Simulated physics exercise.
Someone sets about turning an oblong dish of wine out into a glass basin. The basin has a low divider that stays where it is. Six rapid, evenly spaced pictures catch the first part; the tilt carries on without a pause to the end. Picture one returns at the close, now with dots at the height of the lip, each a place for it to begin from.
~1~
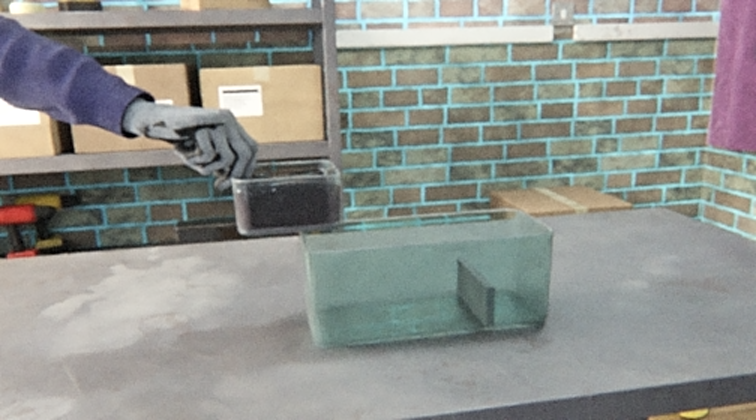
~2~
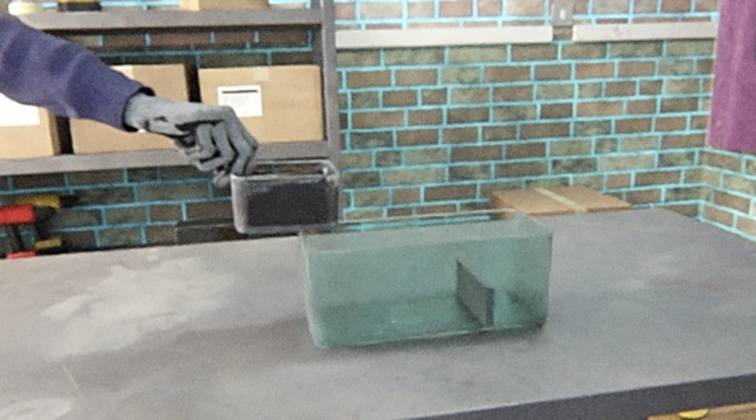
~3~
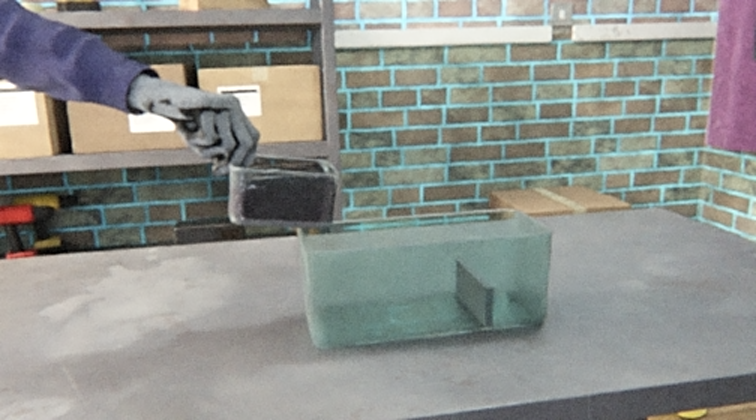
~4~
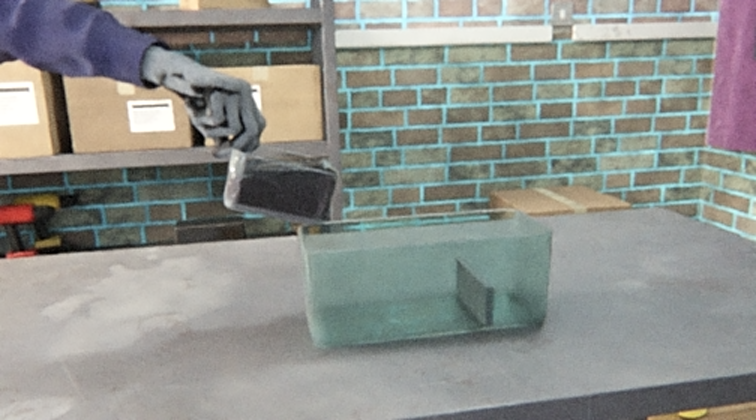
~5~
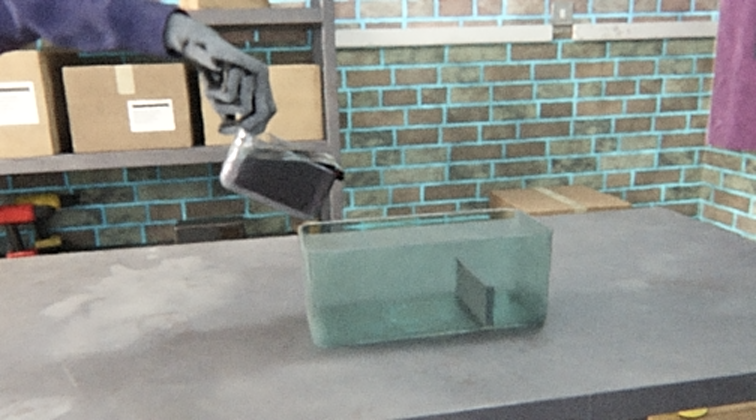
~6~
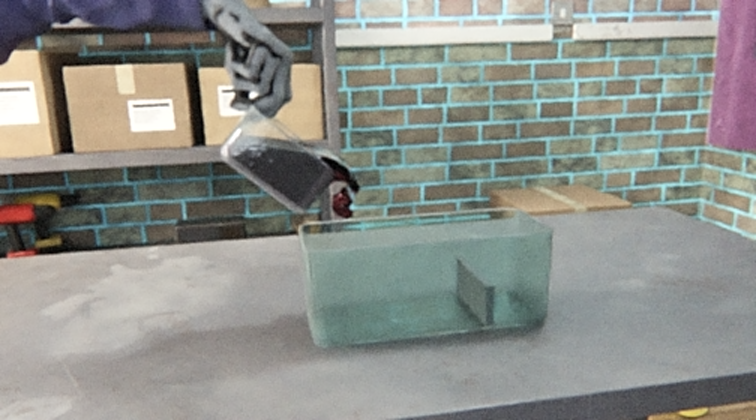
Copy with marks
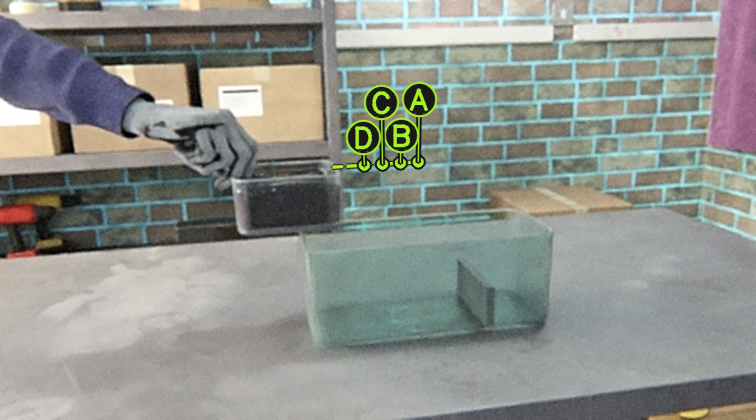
Above a glass basin on a table, a gloved hand tilts a dish, pouring dark liquid.
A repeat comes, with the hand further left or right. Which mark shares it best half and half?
B is best.
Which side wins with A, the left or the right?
More ends on the right.
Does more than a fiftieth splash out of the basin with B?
Yes.
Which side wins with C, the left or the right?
The left one.
In lime, A at (418, 162); B at (400, 163); C at (382, 164); D at (364, 165).
With A, about 24 % ends left of the wall and 71 % right of it; 4 % is lost outside.
With B, about 47 % ends left of the wall and 47 % right of it; 6 % is lost outside.
With C, about 76 % ends left of the wall and 19 % right of it; 4 % is lost outside.
With D, about 90 % ends left of the wall and 3 % right of it; 7 % is lost outside.
